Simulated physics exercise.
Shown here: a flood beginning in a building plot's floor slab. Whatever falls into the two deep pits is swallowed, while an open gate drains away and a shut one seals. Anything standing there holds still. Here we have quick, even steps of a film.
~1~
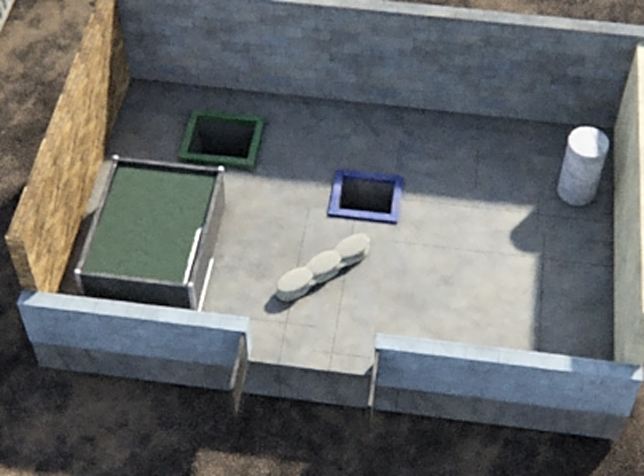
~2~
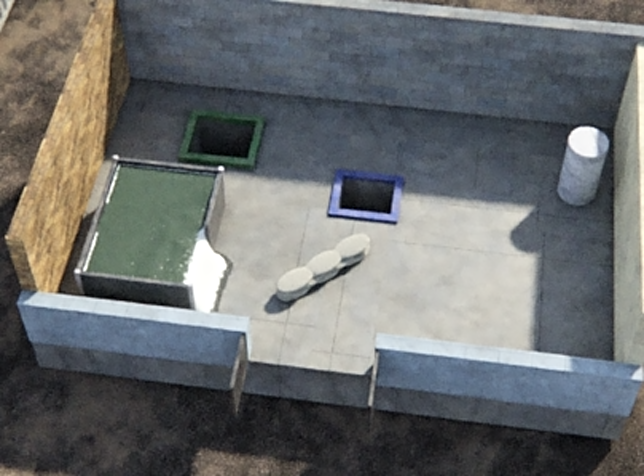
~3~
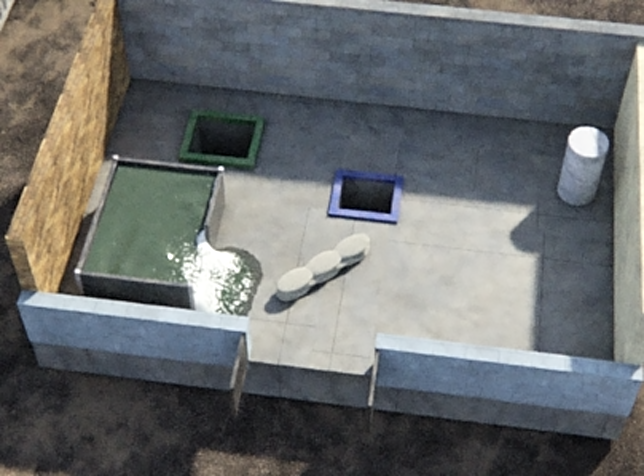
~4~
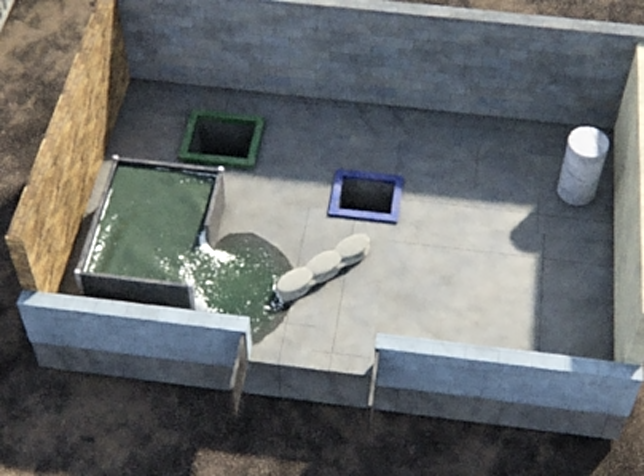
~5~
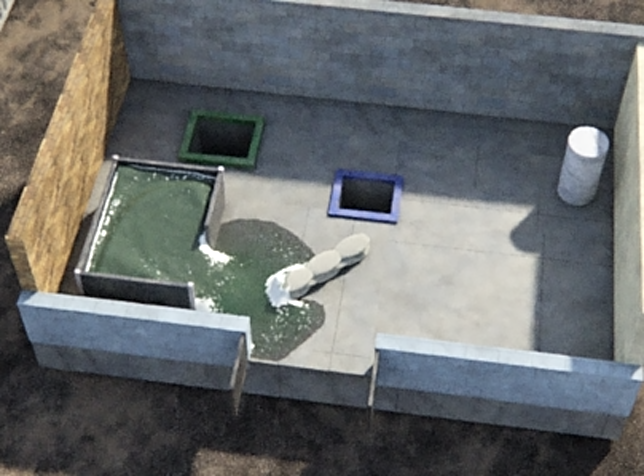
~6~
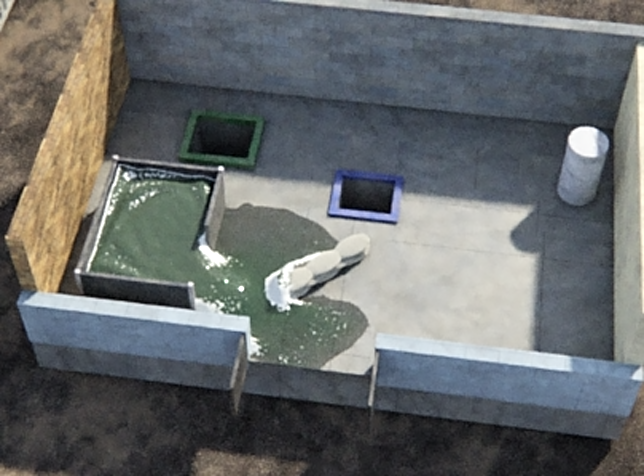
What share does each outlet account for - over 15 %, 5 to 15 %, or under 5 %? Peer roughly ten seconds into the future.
Breakdown: The gate accounts for over 15 %; the blue pit accounts for 5 to 15 %; the green pit accounts for under 5 %.
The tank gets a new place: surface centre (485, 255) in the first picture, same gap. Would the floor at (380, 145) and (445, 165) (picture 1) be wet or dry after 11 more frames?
Untouched, untouched.
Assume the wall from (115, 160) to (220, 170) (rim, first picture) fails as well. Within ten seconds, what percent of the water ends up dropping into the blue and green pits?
Out of every hundred parts, blue takes 2 and green takes 30.
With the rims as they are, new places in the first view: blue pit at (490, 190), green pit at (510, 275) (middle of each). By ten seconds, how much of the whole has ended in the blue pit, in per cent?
Blue: About 4 %.
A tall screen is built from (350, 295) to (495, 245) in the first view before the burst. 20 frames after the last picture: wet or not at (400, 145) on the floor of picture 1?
The spot in question would be bone-dry.
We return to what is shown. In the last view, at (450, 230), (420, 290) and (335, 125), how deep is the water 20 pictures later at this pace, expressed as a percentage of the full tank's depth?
Going in order, roughly 2, 2 and 2 %.
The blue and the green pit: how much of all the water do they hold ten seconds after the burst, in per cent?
Near 12 in a hundred, followed by near 0 in a hundred.
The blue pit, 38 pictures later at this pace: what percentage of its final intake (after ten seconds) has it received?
Share by then: About 95 in a hundred.
A moment on, water covers 20 % of the floor; the gate 4 %, the blue pit 1 %, the green pit 0 %.
Next, water covers 35 % of the floor; the gate 11 %, the blue pit 5 %, the green pit 0 %.
Then, water covers 45 % of the floor; the gate 19 %, the blue pit 9 %, the green pit 0 %.
Later, water covers 65 % of the floor; the gate 26 %, the blue pit 11 %, the green pit 0 %.
In the end, water covers 90 % of the floor; the gate 31 %, the blue pit 12 %, the green pit 0 %.
